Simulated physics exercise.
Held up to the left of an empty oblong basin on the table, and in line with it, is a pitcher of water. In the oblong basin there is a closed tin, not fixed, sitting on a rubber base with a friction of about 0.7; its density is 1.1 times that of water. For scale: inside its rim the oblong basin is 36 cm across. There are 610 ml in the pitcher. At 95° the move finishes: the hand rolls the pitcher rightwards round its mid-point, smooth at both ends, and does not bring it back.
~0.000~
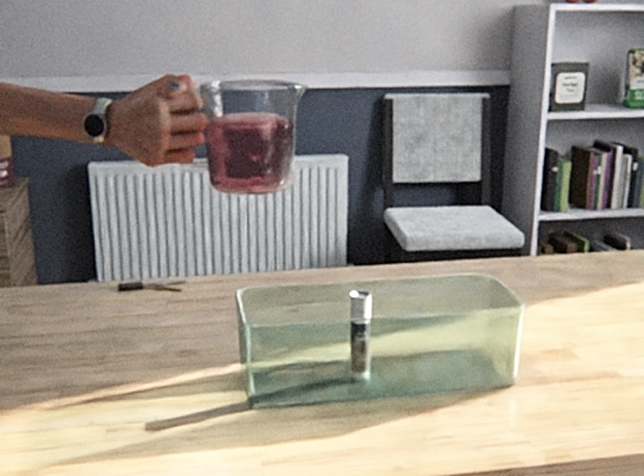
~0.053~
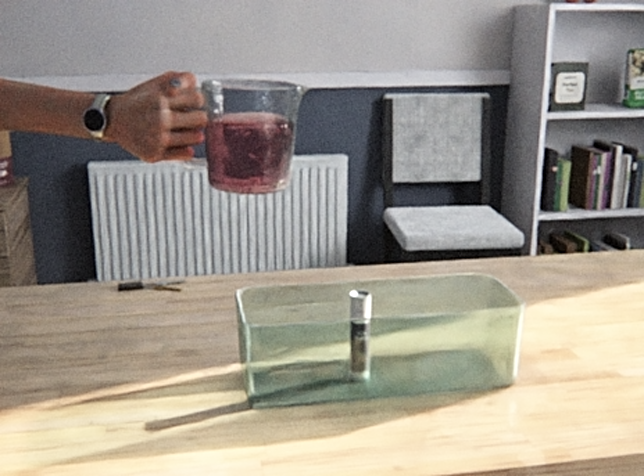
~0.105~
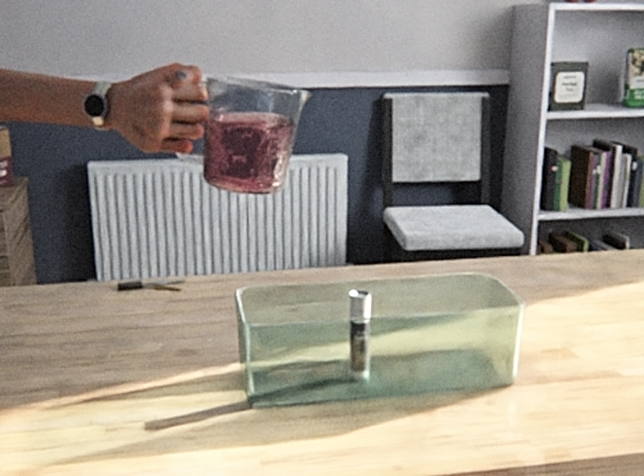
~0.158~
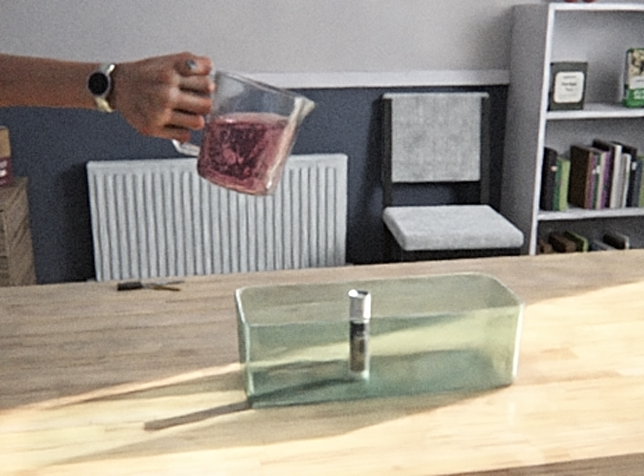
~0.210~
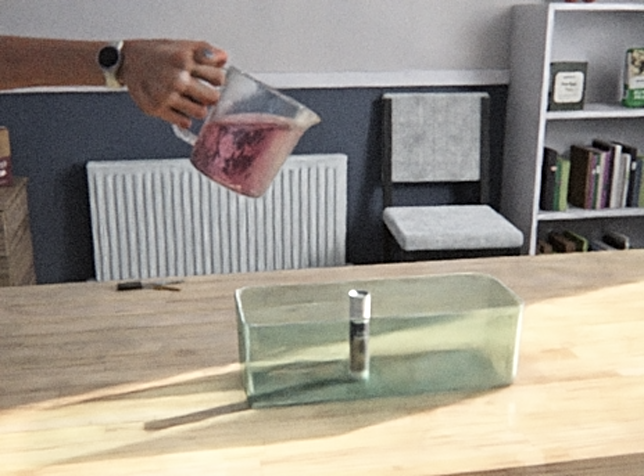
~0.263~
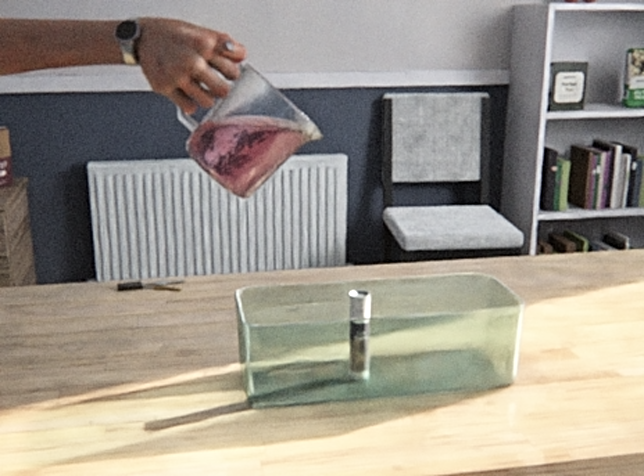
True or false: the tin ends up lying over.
False.
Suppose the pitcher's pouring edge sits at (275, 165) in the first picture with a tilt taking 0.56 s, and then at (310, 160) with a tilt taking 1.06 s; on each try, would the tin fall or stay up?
Trial 1 - tin stays standing; trial 2 - tin tips.
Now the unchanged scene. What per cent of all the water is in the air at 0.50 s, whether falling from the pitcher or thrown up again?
I'd put it at about 34 percent.
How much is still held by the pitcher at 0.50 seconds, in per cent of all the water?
Fraction remaining: Approx. 64 per cent.
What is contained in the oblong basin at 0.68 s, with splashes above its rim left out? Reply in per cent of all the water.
44 per cent or thereabouts.
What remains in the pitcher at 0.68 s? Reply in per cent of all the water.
Around 24 percent of it.
Then, 0.50 s in, the tilt is 93° and 63 per cent is still to pour; the tin stands where it began.
Then, 0.68 s in, the tilt is 95° and 24 per cent is still to pour; the tin stands where it began.
Then, 0.86 s in, the tilt is 95° and 8 per cent is still to pour; the tin stands where it began.
Then, 1.06 s in, the tilt is 95° and 2 per cent is still to pour; the tin stands where it began.
Finally, the tin stands where it began.
